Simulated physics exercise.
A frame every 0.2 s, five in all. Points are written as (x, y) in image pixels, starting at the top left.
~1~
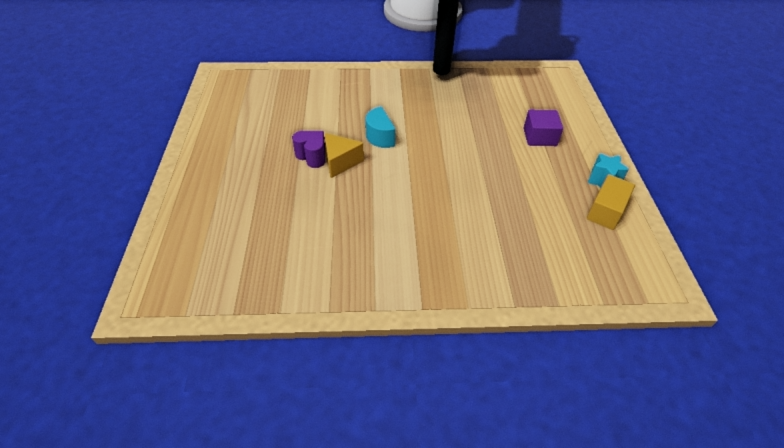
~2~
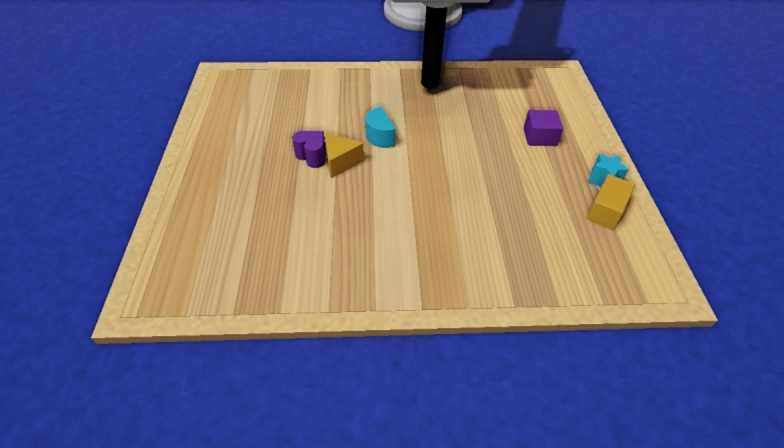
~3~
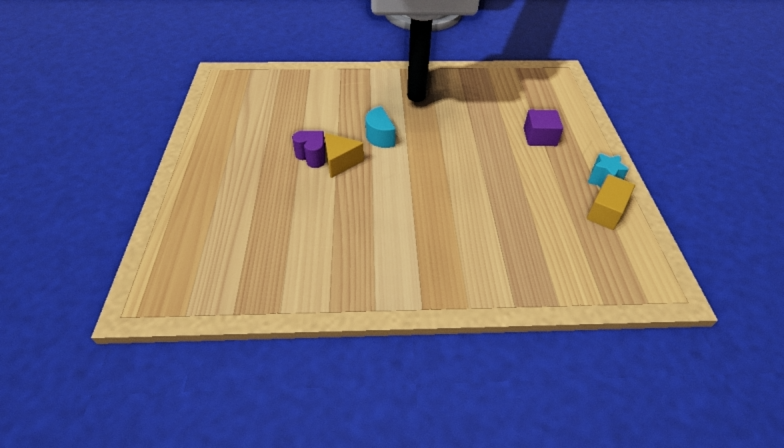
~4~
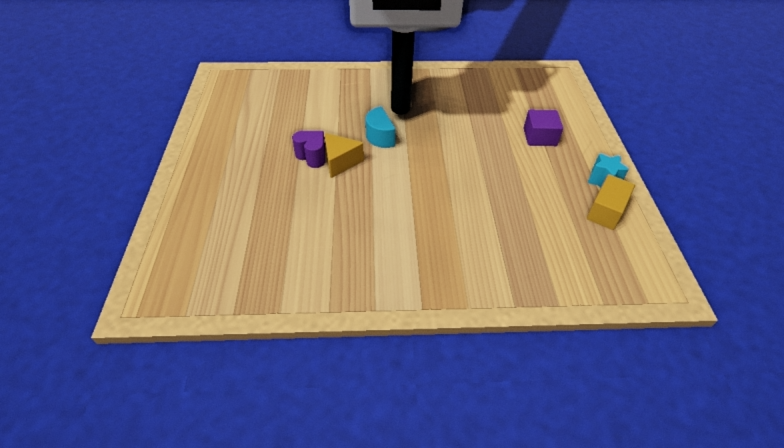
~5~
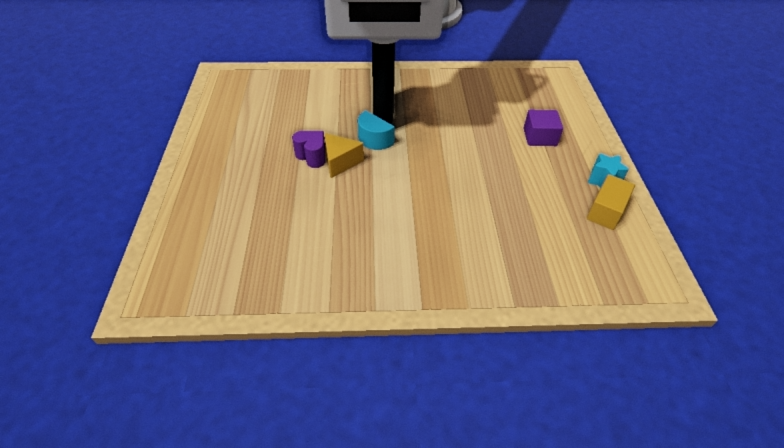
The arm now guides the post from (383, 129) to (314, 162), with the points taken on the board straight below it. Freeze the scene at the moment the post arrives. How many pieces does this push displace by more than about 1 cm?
Displaced: Three or more.
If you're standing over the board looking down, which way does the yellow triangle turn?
My prediction: CCW.
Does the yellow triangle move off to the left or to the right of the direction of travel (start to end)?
It's set to shift left.
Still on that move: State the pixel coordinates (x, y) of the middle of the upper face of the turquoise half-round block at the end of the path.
Put as a pixel place, it's (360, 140).
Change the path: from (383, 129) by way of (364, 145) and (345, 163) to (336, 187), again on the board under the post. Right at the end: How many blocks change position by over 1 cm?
It's going to be two.
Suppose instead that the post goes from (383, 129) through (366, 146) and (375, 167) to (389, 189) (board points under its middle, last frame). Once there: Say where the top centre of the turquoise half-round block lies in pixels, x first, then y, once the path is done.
Close to (358, 161).
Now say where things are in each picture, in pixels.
In the first picture, lower end of the post (441, 71), tops of blocks, purple heart block (310, 138), yellow triangle (339, 145), turquoise half-round block (379, 119).
In the second picture, post (430, 85), blocks as before.
In the third picture, post (417, 97), blocks as before.
In the fourth picture, post (401, 110), blocks as before.
In the fifth picture, post (383, 122), purple heart block (310, 138), yellow triangle (339, 145), turquoise half-round block (373, 122).
The first path, step by step. One third of the way, post (361, 132); yellow triangle (338, 147); turquoise half-round block (361, 134), turned 50° anticlockwise.
Two thirds of the way, post (337, 143); yellow triangle (335, 153), turned 25° clockwise; turquoise half-round block (360, 140), turned 70° anticlockwise.
At the end, post (313, 155); purple heart block (286, 145); yellow triangle (328, 159), turned 25° anticlockwise; turquoise half-round block (360, 140), turned 70° anticlockwise.
